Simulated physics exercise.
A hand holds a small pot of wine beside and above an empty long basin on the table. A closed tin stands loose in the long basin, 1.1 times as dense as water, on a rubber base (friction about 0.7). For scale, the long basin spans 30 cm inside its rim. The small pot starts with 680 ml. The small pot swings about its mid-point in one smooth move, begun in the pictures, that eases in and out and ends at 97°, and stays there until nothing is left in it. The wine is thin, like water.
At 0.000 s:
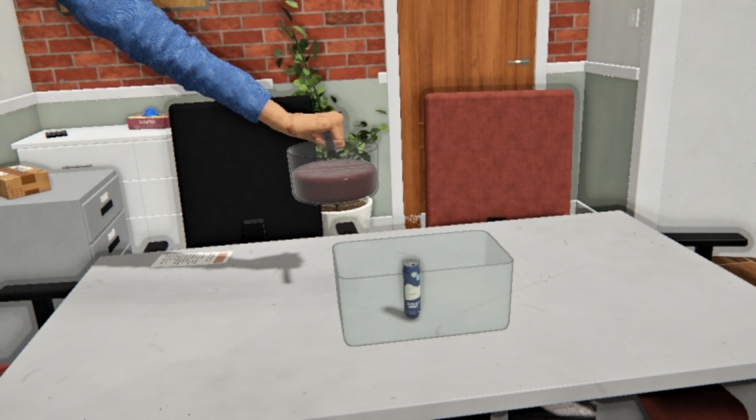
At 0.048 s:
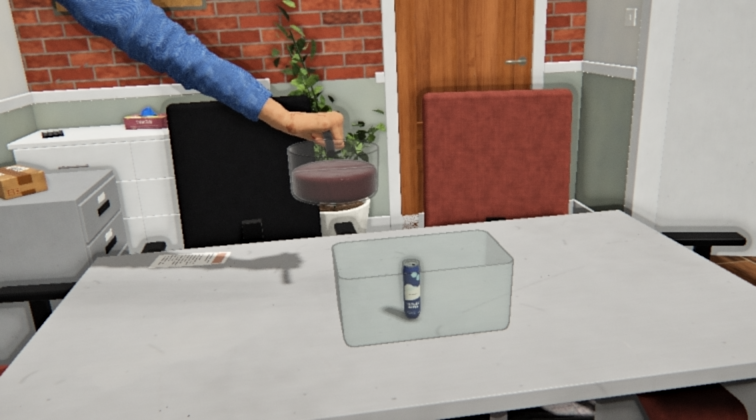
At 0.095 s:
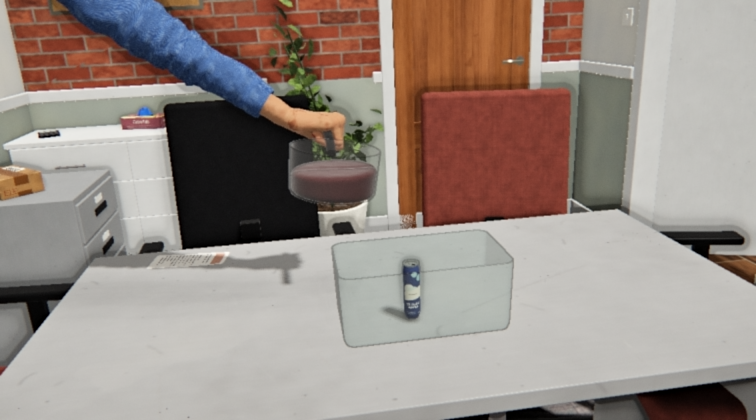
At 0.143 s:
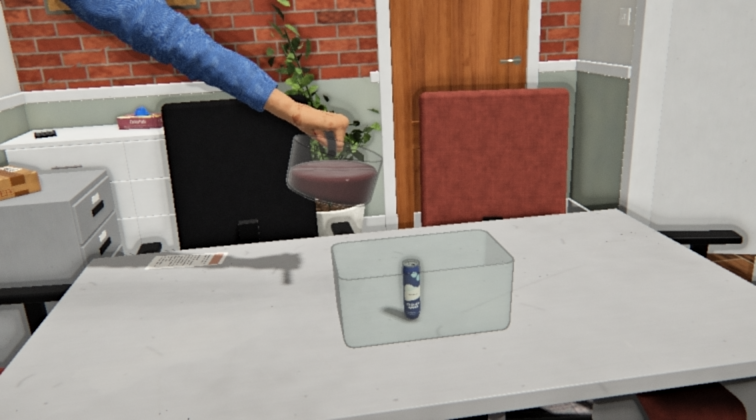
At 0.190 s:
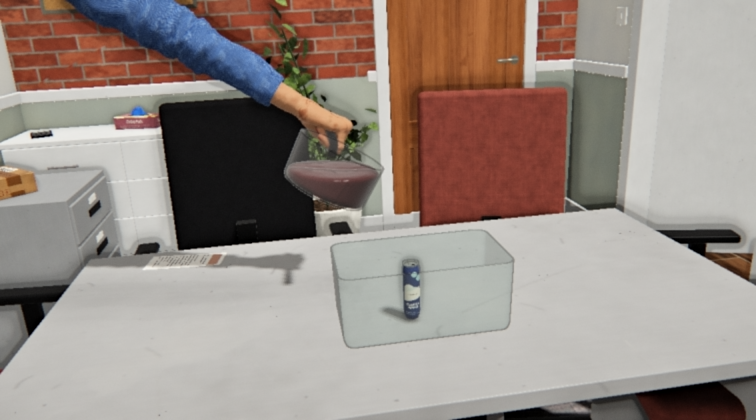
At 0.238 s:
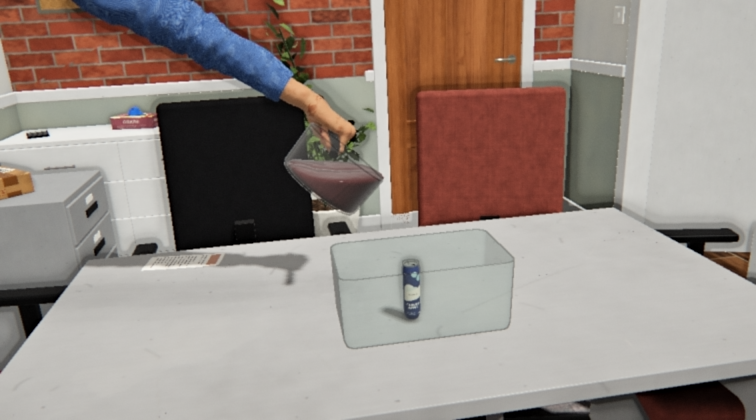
Hand in a blue sleeve steadily tilting a small clear pot of dark red wine rightward above a basin holding a blue tin.
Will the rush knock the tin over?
It topples.
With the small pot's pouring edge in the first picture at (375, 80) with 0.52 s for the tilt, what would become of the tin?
Then it stays up.
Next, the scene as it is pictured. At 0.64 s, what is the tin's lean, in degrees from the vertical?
Near 0° from upright.
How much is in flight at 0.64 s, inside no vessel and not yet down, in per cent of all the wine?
Near 9 in a hundred.
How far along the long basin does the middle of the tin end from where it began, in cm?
About 8.5 cm.
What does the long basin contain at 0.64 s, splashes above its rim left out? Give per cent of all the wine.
Some 78 per cent.
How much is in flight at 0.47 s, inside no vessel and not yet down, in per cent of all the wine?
Some 50 per cent.
By 0.47 s the tilt is 95° and 32 per cent is still to pour; the tin stands where it began.
By 0.64 s the tilt is 97° and 13 per cent is still to pour; the tin stands where it began.
By 0.82 s the tilt is 97° and 4 per cent is still to pour; the tin leans 12°.
By 1.02 s the tilt is 97° and 1 per cent is still to pour; the tin lies on its side.
At rest the tin lies on its side.
